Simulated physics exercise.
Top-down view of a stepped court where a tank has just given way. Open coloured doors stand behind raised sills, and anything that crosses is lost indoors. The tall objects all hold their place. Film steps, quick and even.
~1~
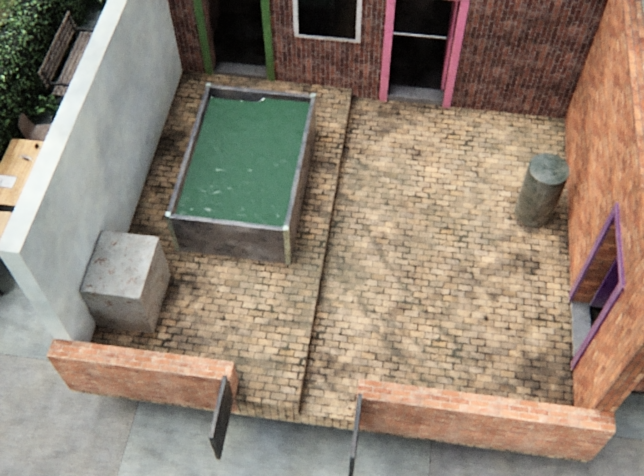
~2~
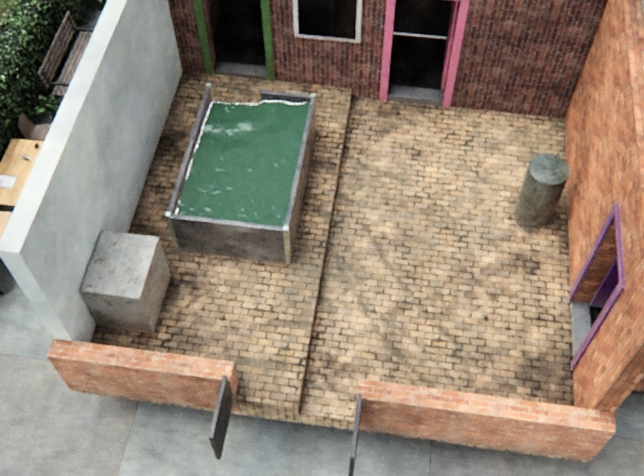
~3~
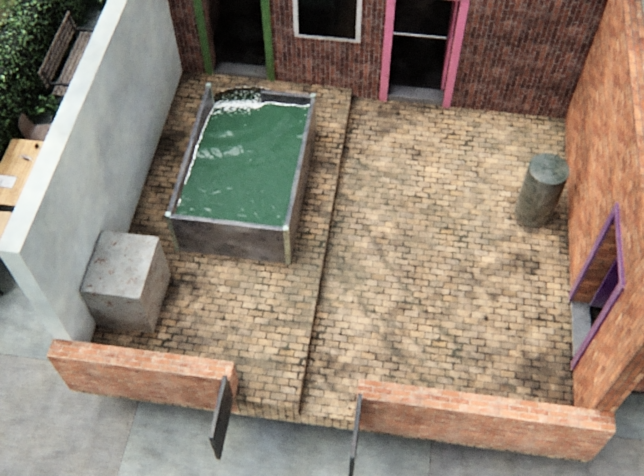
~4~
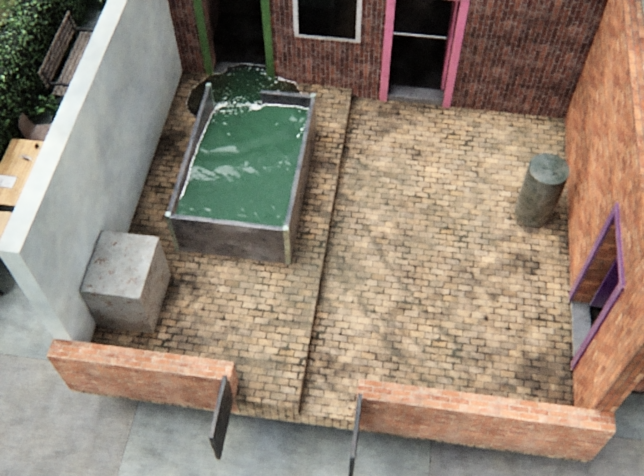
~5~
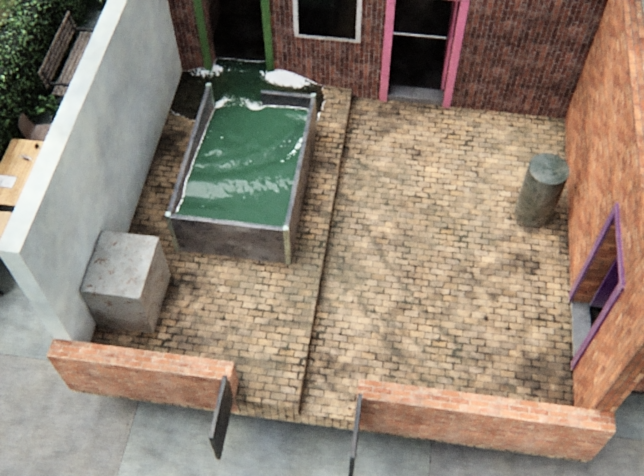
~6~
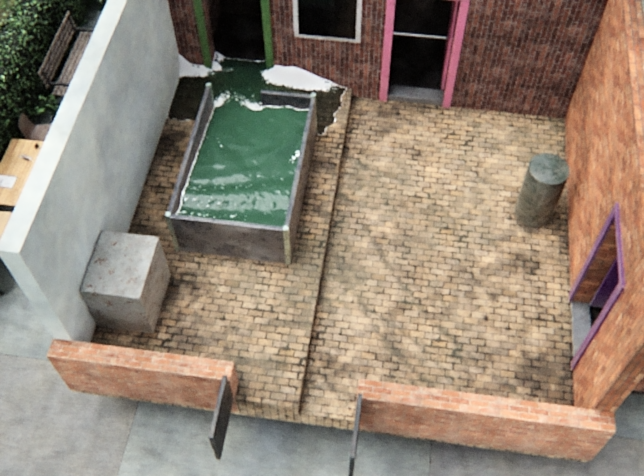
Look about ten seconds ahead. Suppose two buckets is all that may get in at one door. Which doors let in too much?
In the end green door: Overshoots; purple door: Does not overshoot; pink door: Does not overshoot.
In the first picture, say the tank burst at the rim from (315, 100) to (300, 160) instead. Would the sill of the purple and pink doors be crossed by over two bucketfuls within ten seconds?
One by one: Purple ends up above; pink ends up above.
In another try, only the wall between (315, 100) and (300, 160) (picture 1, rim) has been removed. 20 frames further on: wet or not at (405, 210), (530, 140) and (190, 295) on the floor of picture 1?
Respectively: Drenched, drenched and parched.
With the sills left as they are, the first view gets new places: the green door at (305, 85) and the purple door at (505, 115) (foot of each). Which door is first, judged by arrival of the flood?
Answer: The green-painted one.
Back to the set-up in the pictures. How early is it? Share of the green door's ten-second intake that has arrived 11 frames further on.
That share would be near 40 %.
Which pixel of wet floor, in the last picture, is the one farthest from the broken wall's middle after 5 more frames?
The farthest wet spot is near (447, 113).
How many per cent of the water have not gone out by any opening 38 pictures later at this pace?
That comes to around 62 in a hundred.
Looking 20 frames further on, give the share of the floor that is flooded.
Around 45 percent.
A moment on, water covers 15 % of the floor; the green door far over two buckets in, the purple door not reached, the pink door wet at the sill, nothing in.
Next, water covers 30 % of the floor; the green door far over two buckets in, the purple door not reached, the pink door wet at the sill, nothing in.
Then, water covers 45 % of the floor; the green door far over two buckets in, the purple door not reached, the pink door wet at the sill, nothing in.
Later, water covers 65 % of the floor; the green door far over two buckets in, the purple door wet at the sill, nothing in, the pink door wet at the sill, nothing in.
In the end, water covers 80 % of the floor; the green door far over two buckets in, the purple door wet at the sill, nothing in, the pink door wet at the sill, nothing in.
